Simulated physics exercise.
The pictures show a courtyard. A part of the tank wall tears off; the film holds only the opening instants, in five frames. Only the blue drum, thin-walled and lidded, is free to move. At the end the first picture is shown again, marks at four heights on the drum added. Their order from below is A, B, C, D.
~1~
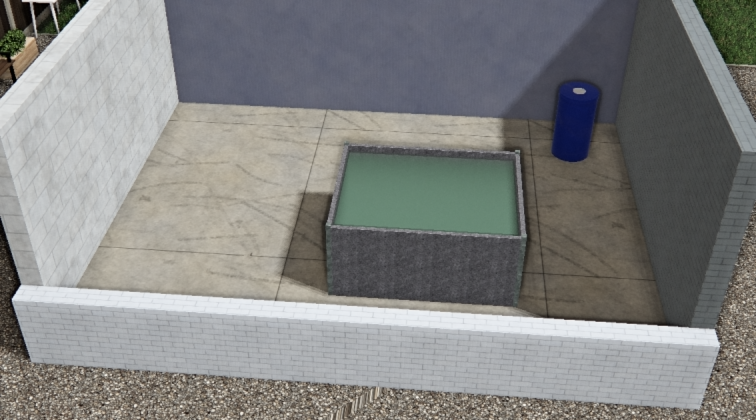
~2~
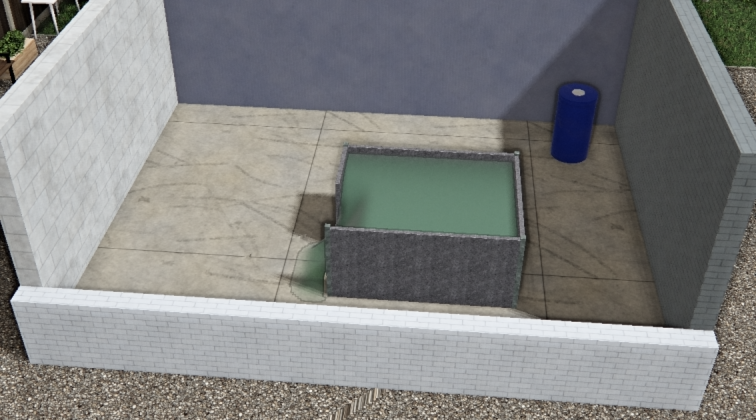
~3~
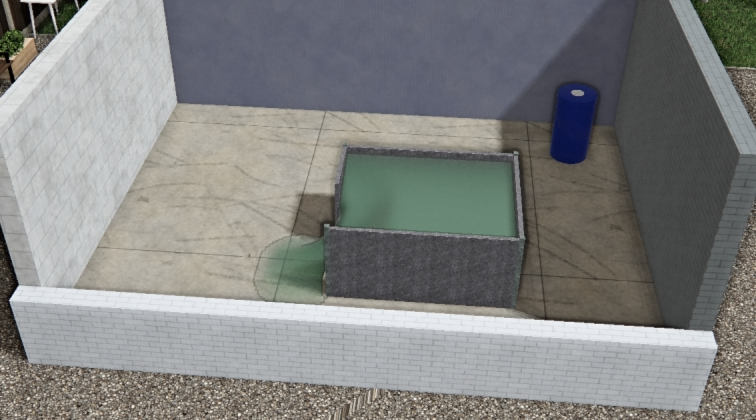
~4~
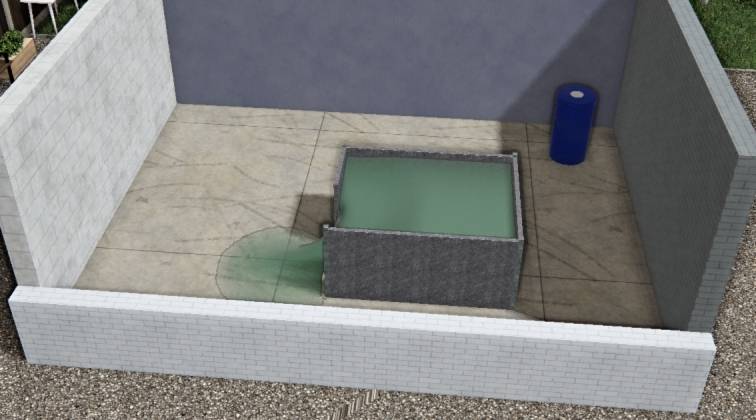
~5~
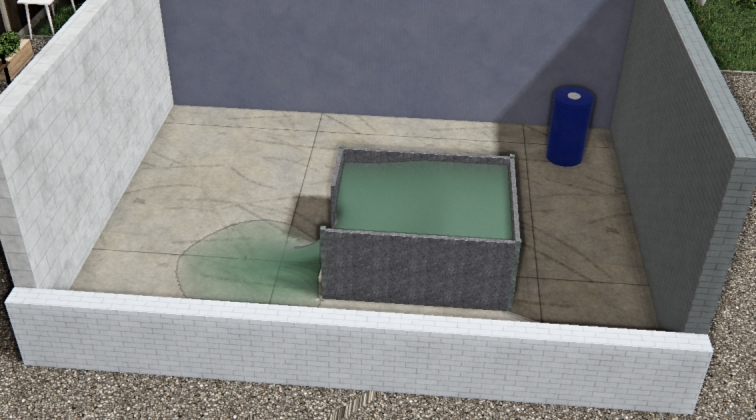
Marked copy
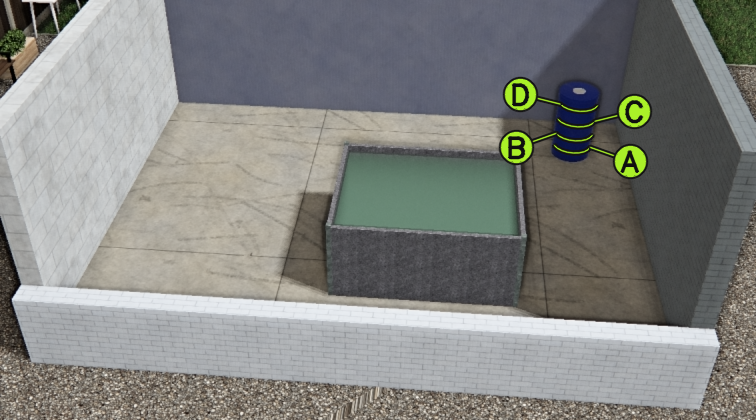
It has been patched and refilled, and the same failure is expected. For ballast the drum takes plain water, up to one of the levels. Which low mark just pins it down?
That is level A.
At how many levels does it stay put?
All of them.
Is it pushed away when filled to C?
No, not at all.
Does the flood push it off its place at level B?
No, not at all.
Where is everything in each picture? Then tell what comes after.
In the first frame, lid of the blue drum at (579, 91); tank full, its middle at (428, 193).
In the second frame, 1 % of the ground under water, its edge towards the drum at (314, 245).
In the third frame, 3 % of the ground under water, its edge towards the drum at (315, 242).
In the fourth frame, 6 % of the ground under water, its edge towards the drum at (317, 244).
In the fifth frame, lid of the blue drum at (574, 96); 9 % of the ground under water, its edge towards the drum at (316, 249).
In lime, A at (573, 153); B at (575, 140); C at (577, 126); D at (580, 111); from the bottom up A, B, C, D.
If A is chosen, it does not move.
If B is chosen, it does not move.
If C is chosen, it does not move.
If D is chosen, it does not move.
